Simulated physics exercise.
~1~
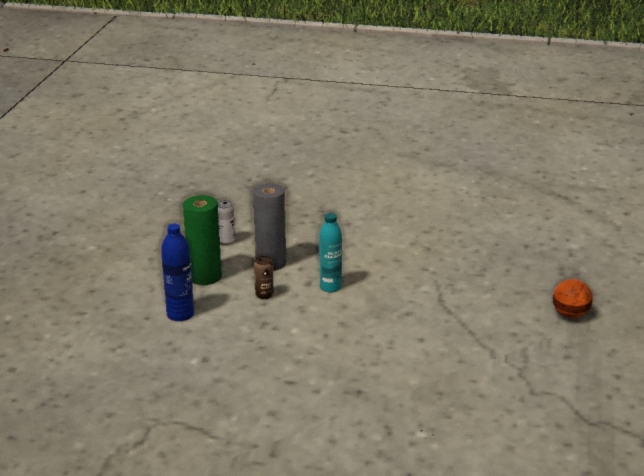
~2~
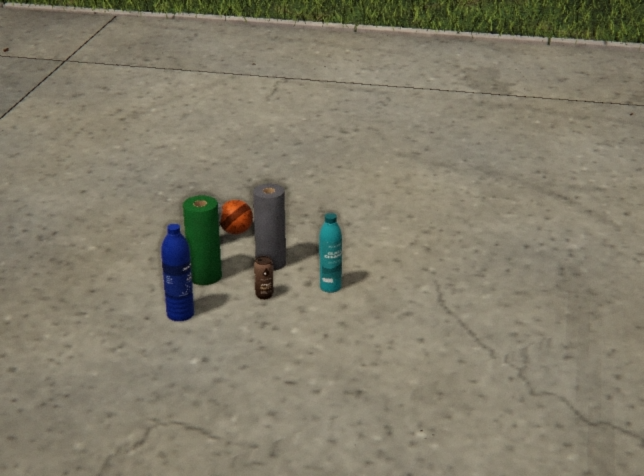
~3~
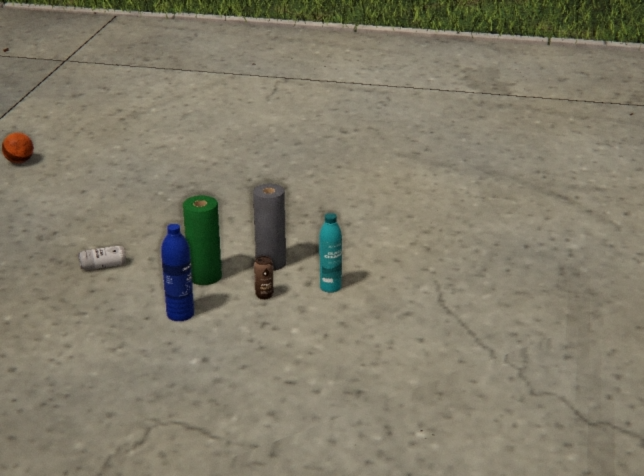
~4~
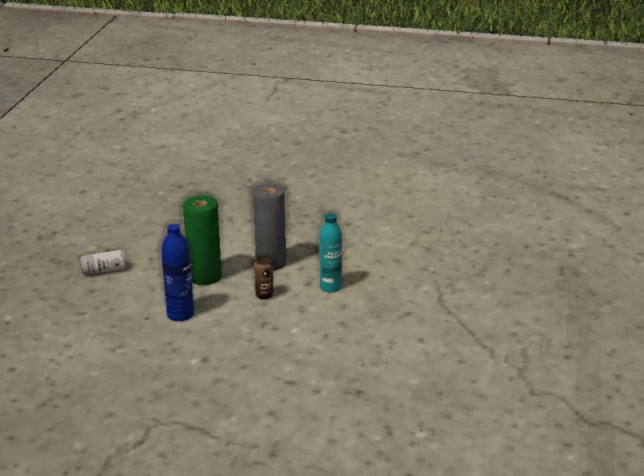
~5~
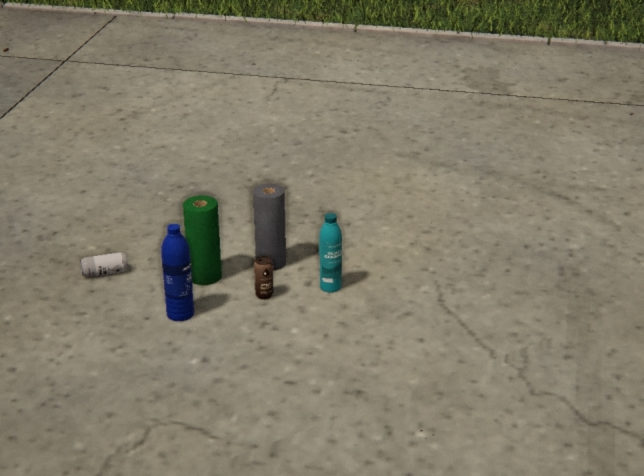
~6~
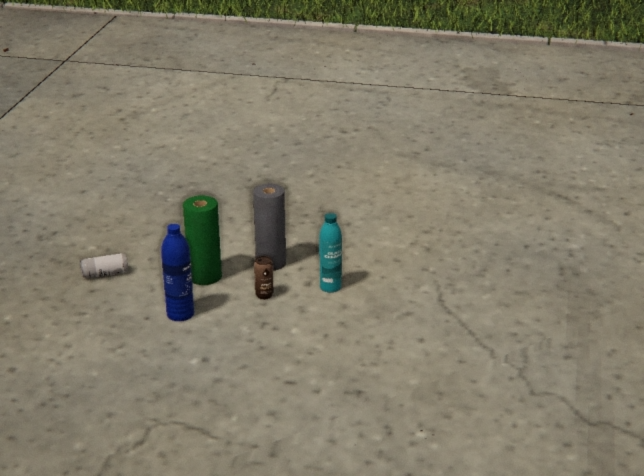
Orange ball rolling left across concrete among bottles and rolls, knocking over a white can and leaving the others standing.
